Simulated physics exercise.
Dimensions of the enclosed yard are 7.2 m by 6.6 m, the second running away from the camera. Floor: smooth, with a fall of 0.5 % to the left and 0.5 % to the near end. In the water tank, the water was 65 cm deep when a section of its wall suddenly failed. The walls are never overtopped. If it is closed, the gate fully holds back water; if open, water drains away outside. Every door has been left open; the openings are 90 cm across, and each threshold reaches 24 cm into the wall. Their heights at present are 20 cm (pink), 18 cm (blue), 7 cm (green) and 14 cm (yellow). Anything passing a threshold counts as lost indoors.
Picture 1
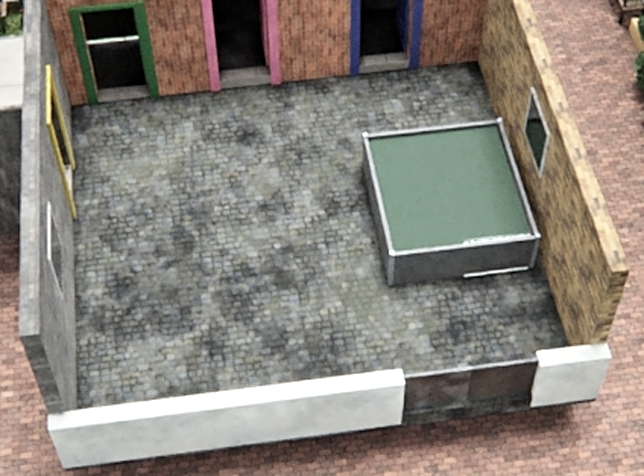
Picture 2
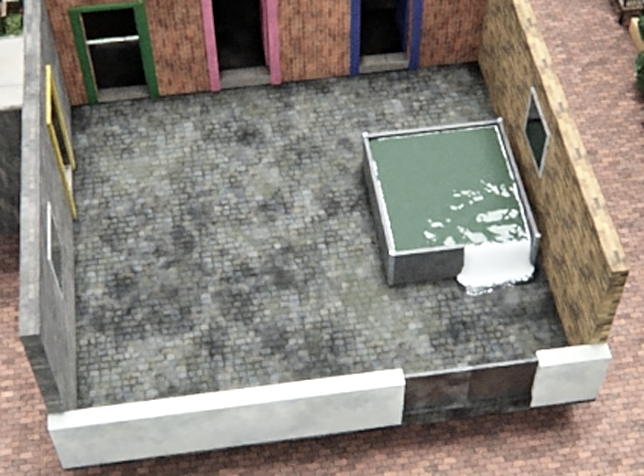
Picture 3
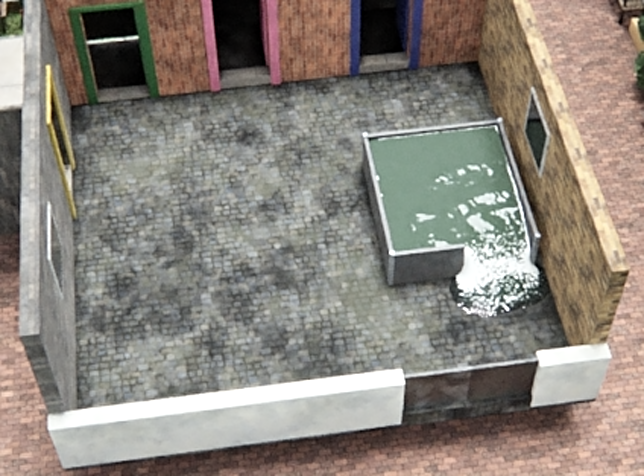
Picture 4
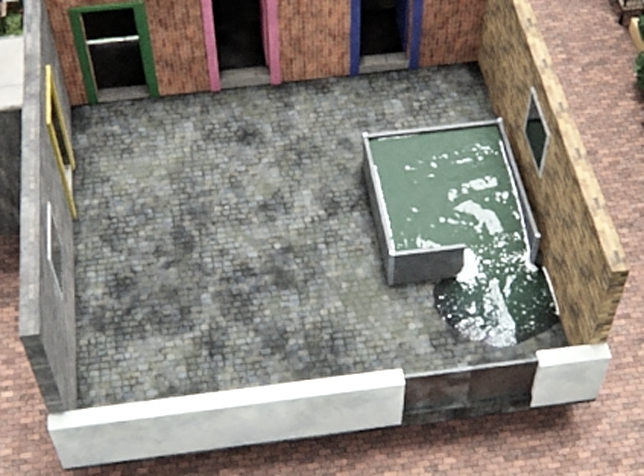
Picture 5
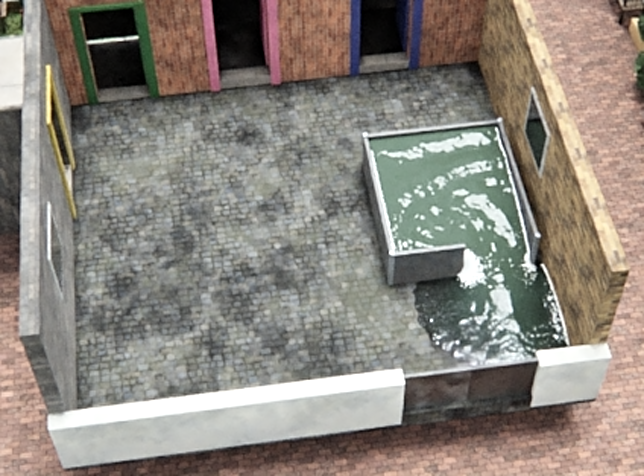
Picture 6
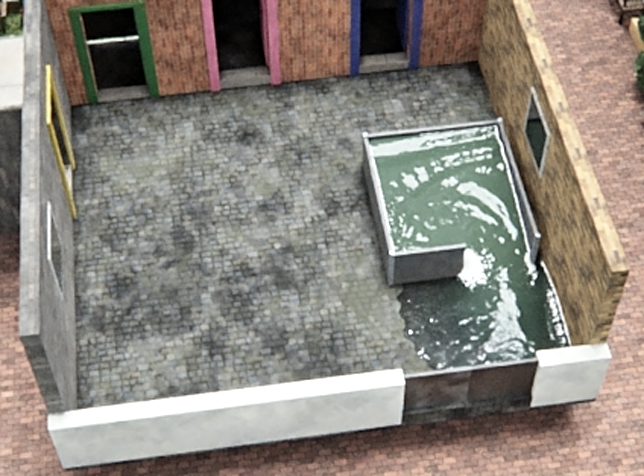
Water bursting through the front wall of a raised tank, foaming onto the paved yard and spreading to the low near wall.
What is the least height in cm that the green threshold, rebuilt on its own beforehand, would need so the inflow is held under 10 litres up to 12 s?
Around 12.5 cm would be enough.
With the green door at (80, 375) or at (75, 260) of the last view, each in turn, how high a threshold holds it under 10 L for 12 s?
About 20 cm, then about 10.0 cm.
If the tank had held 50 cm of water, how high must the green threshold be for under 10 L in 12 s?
Then around 8.5 centimetres.
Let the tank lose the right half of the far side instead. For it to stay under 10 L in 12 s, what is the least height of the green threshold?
It needs to be about 11.5 cm high.
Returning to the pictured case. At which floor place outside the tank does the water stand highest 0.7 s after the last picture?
At about (568, 377).
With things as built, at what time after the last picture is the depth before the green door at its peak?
That happens close to 7.0 s on the clock.
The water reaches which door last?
Last: Pink.
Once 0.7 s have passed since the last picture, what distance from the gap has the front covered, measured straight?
Distance from gap: Approx. 3.0 m.
Then, 0.7 s after the last picture water covers 10 % of the floor, deepest (56 cm) near (568, 377); it has not reached the green door.
Then, 2.3 s after the last picture water covers 30 % of the floor, deepest (38 cm) near (532, 382); it has not reached the green door.
Then, 11.3 s after the last picture water covers 95 % of the floor, deepest (12 cm) near (79, 442); 10 cm at the green door, 105 litres in over its 7 cm threshold.
At the green door as built, the water peaked near 15 cm, 6.9 s after the last picture.
Run again over the same 12 s with other heights there, 42 litres in over 10 cm, 3 litres over 14 cm. The limit of 10 litres is kept from about 12.5 cm up.
